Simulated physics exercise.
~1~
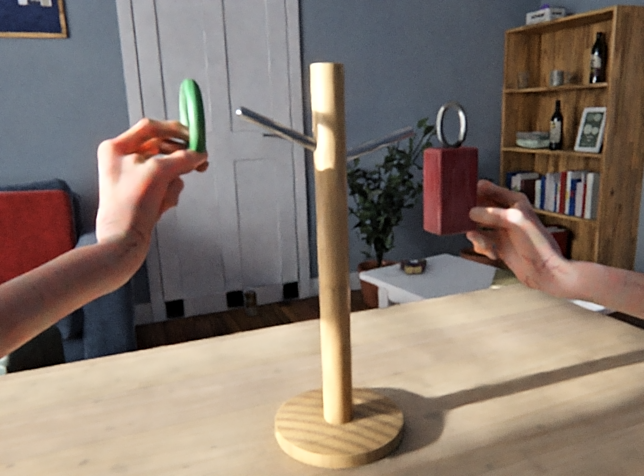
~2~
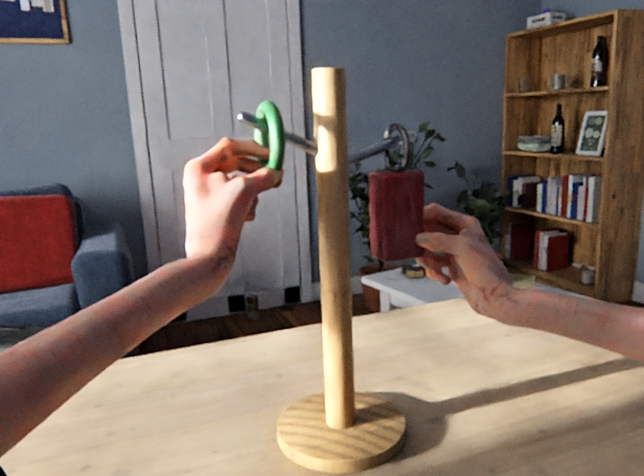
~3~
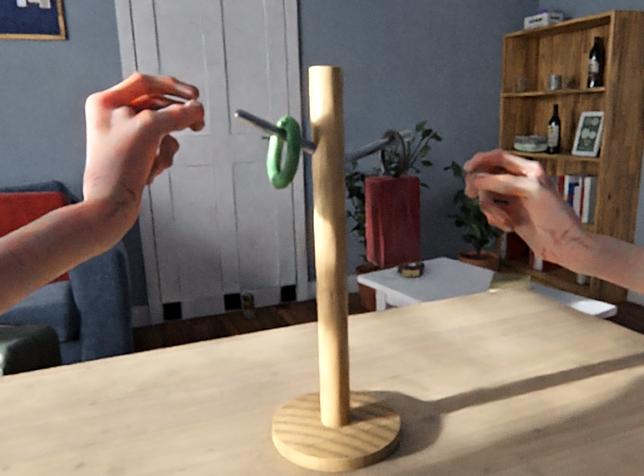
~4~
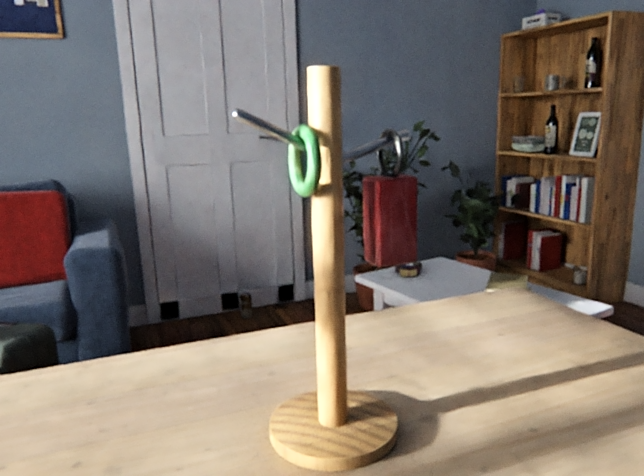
At the start, two hands hold a green ring on the left and a red block-like pouch with a metal ring on the right, on either side of a wooden peg stand on a table. The left hand moves the green ring rightward onto one metal peg, while the right hand brings the red pouch leftward and loops its ring over the other. Both hands then let go and draw back. The green ring hangs lower and slides along its peg toward the post, while the red pouch hangs still. With the hands gone, both remain hooked on the stand.
